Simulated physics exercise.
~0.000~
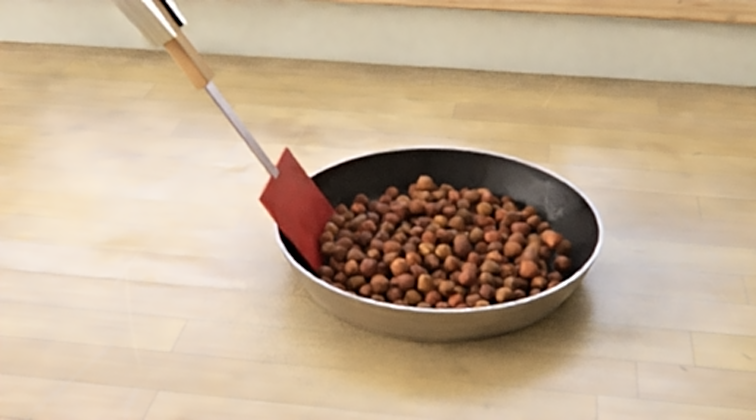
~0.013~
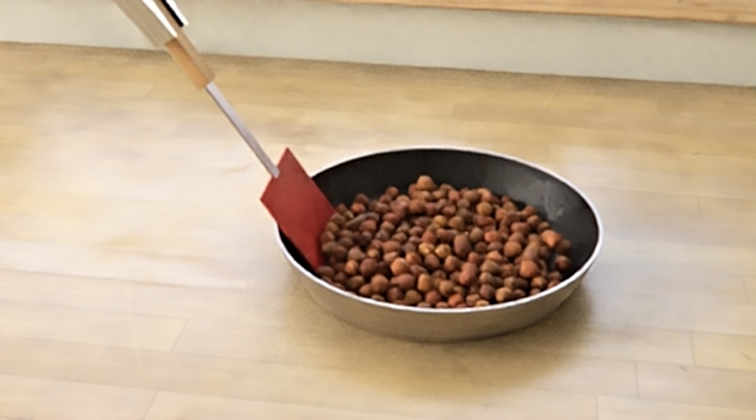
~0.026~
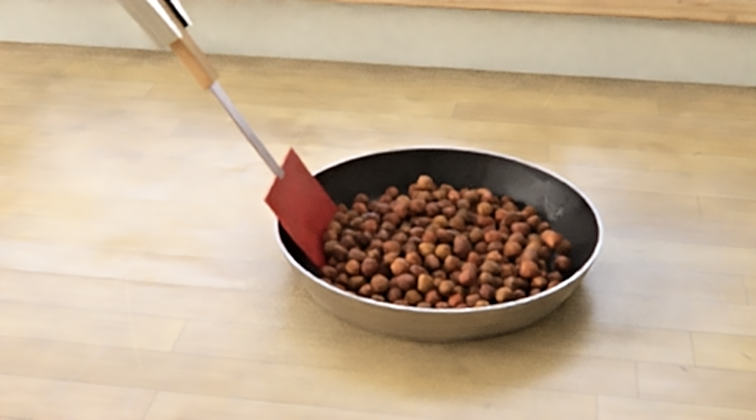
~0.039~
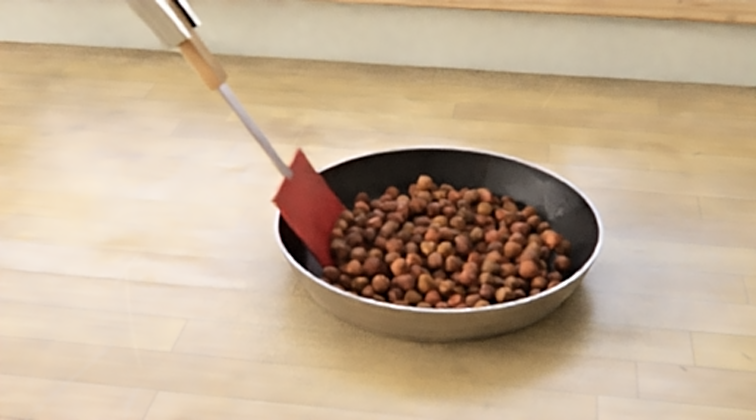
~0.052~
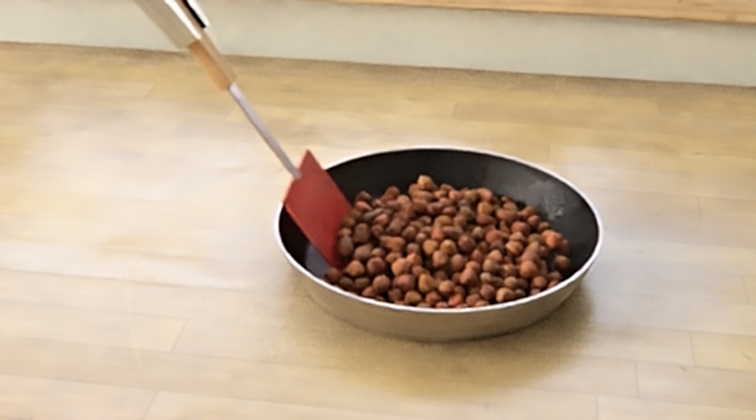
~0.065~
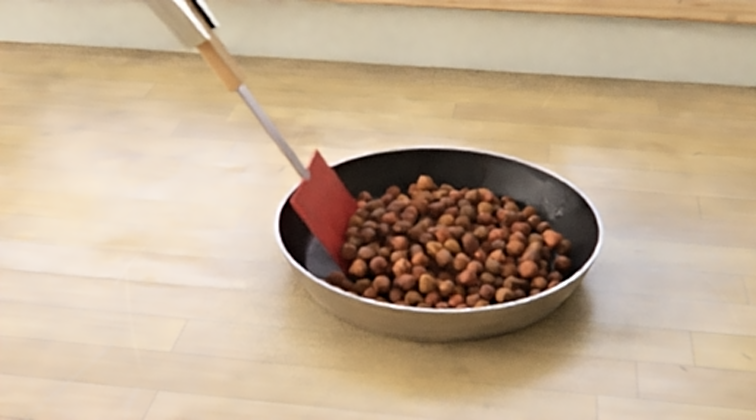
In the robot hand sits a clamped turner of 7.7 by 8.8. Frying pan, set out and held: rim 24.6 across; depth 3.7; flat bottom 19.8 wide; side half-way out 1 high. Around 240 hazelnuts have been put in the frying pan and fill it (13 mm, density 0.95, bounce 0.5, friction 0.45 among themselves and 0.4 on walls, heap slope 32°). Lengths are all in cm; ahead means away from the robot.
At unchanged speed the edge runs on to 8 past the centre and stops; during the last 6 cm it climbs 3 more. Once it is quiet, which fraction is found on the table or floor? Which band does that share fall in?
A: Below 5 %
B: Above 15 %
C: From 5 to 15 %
C, from 5 to 15 %.
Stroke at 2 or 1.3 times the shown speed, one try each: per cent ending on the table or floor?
About 30 and 15 per cent.
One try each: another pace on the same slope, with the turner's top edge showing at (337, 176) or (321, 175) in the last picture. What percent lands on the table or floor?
That comes to about 25 and about 20 percent, in that order.
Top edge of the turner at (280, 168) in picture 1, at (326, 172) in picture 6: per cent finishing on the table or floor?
20 per cent.
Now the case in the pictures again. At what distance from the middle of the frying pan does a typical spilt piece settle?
Estimate: Near 20 cm.
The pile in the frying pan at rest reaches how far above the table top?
Some 5.0 cm above the table.
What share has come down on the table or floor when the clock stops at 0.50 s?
Share at that moment: Roughly 8 %.
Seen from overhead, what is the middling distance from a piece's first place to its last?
The answer is about 4 cm.
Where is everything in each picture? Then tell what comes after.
Turner top edge at (273, 172), sloping 56°; upper third of the load around (431, 241), from x 325 to 565, top at y 185; 241 in the frying pan, in the first picture.
Turner top edge at (274, 172), sloping 56°; upper third of the load around (428, 241), from x 325 to 565, top at y 185, in the second picture.
Turner top edge at (278, 172), sloping 56°; upper third of the load around (428, 241), from x 325 to 565, top at y 185, in the third picture.
Turner top edge at (286, 173), sloping 56°; upper third of the load around (433, 240), from x 325 to 565, top at y 185, in the fourth picture.
Turner top edge at (295, 173), sloping 56°; upper third of the load around (435, 238), from x 325 to 565, top at y 185, in the fifth picture.
Turner top edge at (304, 174), sloping 56°; upper third of the load around (434, 237), from x 325 to 565, top at y 185; 241 in the frying pan, in the sixth picture.
By 0.16 s, sloping 56°, highest piece 4 above the table; 241 in the frying pan.
By 0.25 s, sloping 56°, highest piece 5 above the table; 241 in the frying pan.
By 0.50 s, sloping 56°, highest piece 10 above the table; 222 in the frying pan, 17 on the table or floor, 2 on the blade or in flight.
By 1.55 s, sloping 56°, highest piece 5 above the table; 220 in the frying pan, 21 on the table or floor.
Final count, 220 in the frying pan, 21 on the table or floor. That is 9 % on the table or floor.
